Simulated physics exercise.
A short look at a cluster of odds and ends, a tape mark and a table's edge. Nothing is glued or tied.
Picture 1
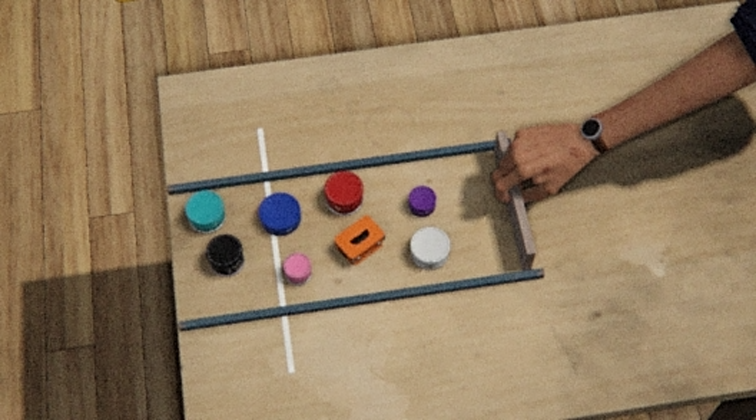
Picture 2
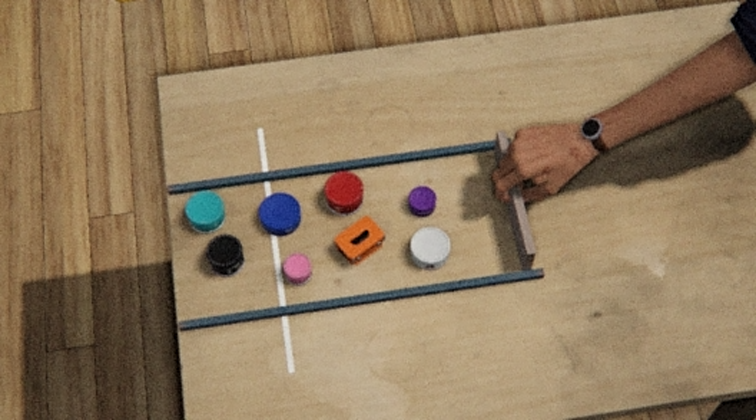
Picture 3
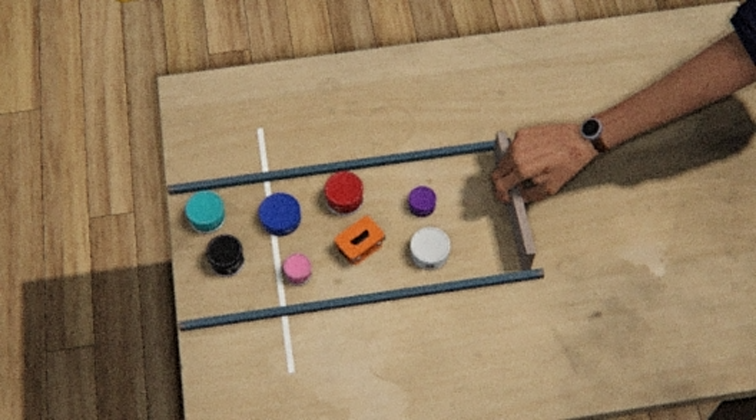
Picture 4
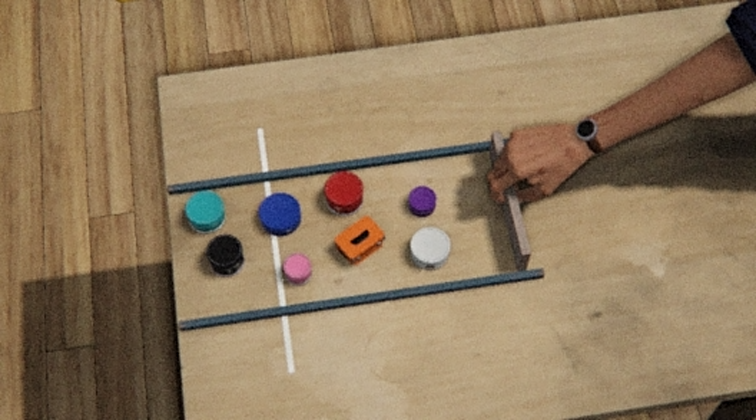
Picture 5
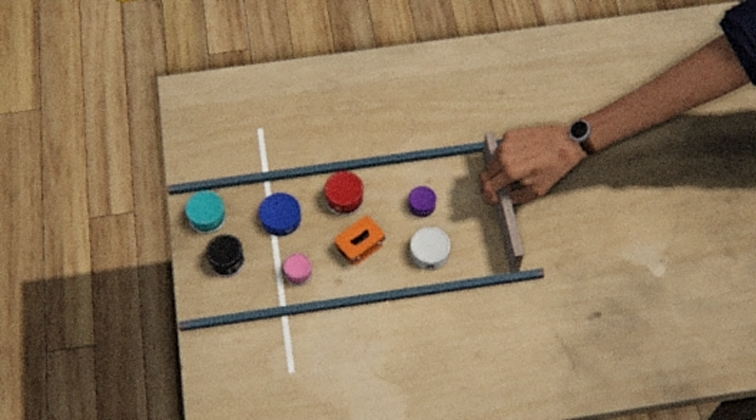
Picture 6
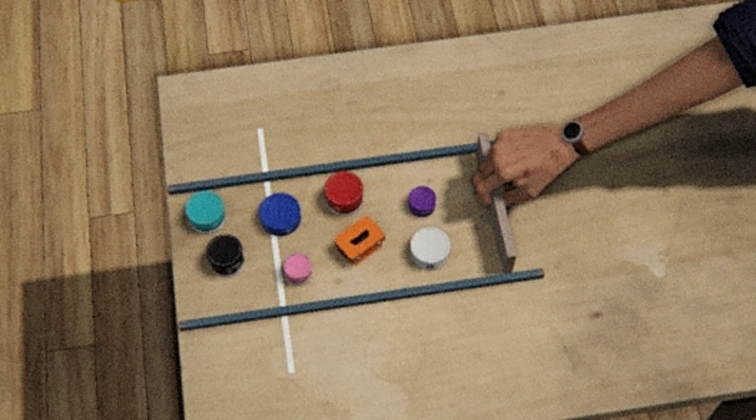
On a wooden tabletop, a hand sliding a board slightly left between two rails, with colourful tubs and an orange case staying still.
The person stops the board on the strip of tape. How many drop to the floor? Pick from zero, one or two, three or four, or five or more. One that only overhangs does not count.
Outcome: The number that fall off is zero.
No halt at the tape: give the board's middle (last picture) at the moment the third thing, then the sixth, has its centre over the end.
Its middle is around (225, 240) and later (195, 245).
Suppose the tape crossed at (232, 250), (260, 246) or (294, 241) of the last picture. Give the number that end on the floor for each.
Try by try, 2, 0 and 0.
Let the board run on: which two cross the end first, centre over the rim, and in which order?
They are the turquoise pot, the black pot.
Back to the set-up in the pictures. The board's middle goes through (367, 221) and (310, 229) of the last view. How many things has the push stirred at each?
By then 4, and 6.
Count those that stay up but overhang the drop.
The number is 0.
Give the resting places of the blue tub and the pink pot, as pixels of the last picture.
About (224, 225), and the other about (229, 286).
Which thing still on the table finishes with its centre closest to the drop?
The turquoise pot.
Early on, none off yet; turquoise pot at rest near (206, 212); black pot at rest near (226, 256); blue tub at rest near (280, 215).
Finally, the number that fall off is zero.
